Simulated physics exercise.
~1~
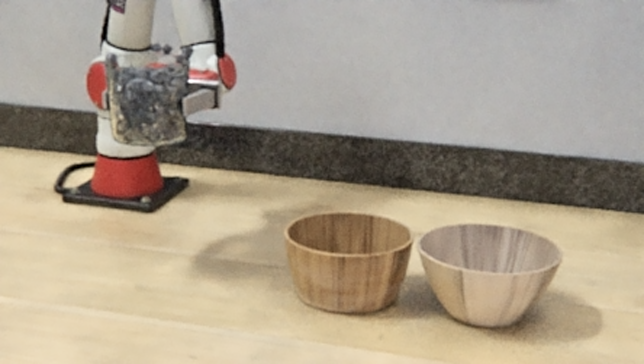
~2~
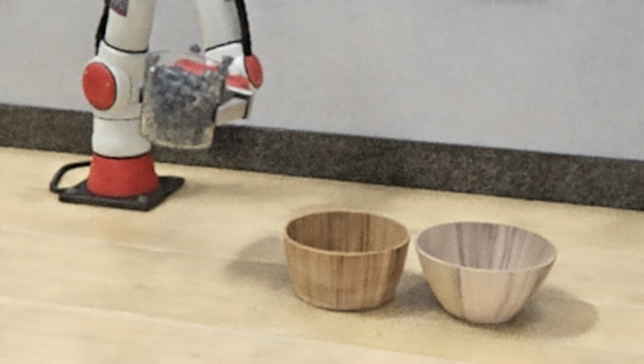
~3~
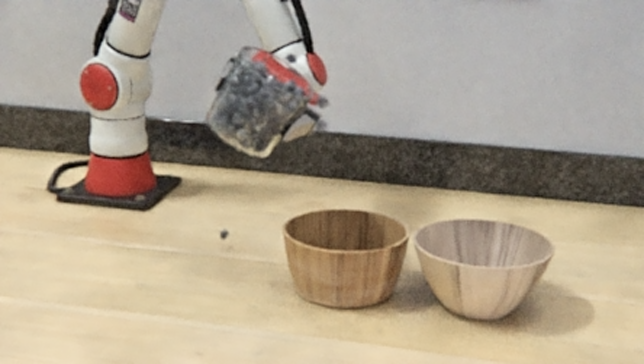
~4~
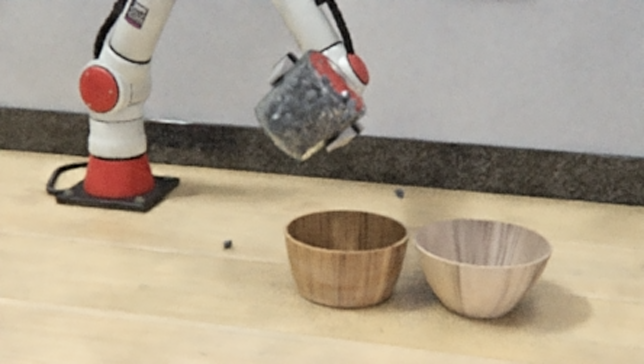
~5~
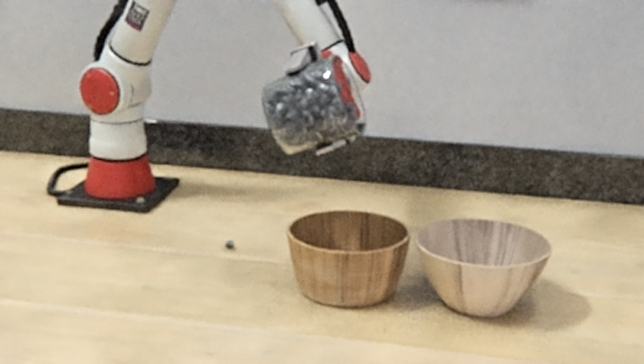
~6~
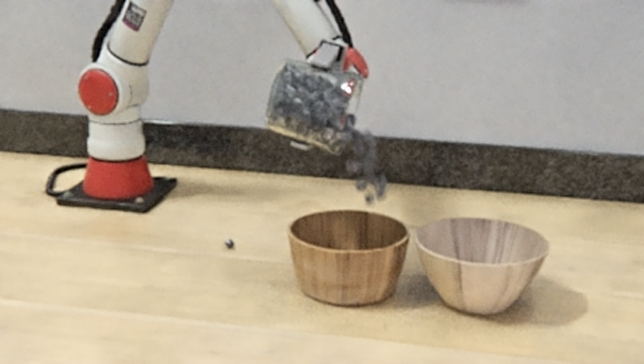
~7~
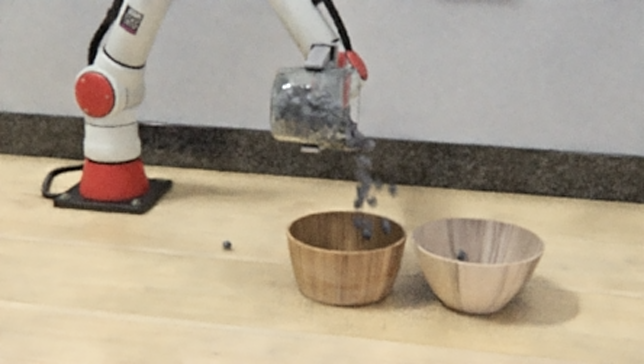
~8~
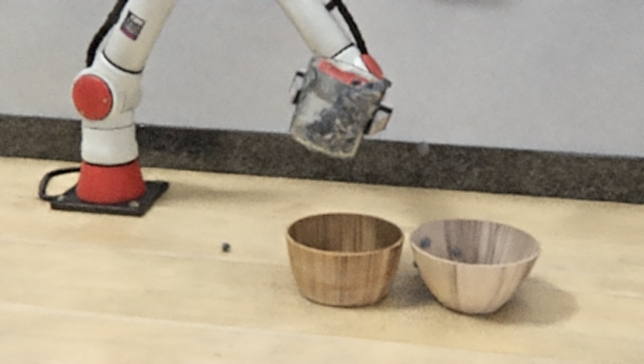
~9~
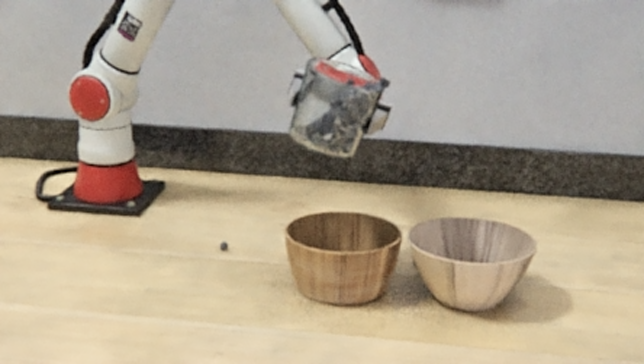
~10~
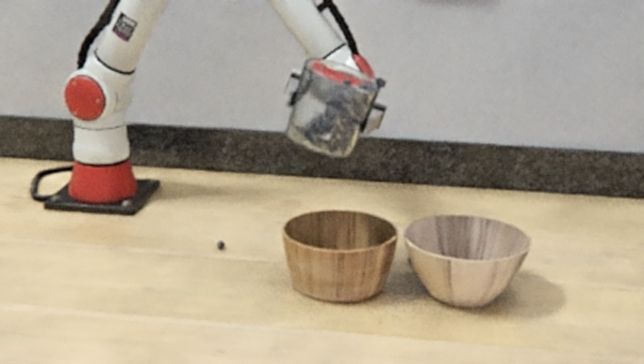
The clip shows a robot arm carrying a clear beaker of dark pebbles toward two wooden bowls, dropping a few on the way, then tipping it to pour some into the nearer-to-robot left bowl and a few into the right, before tilting back and holding still, still partly full.
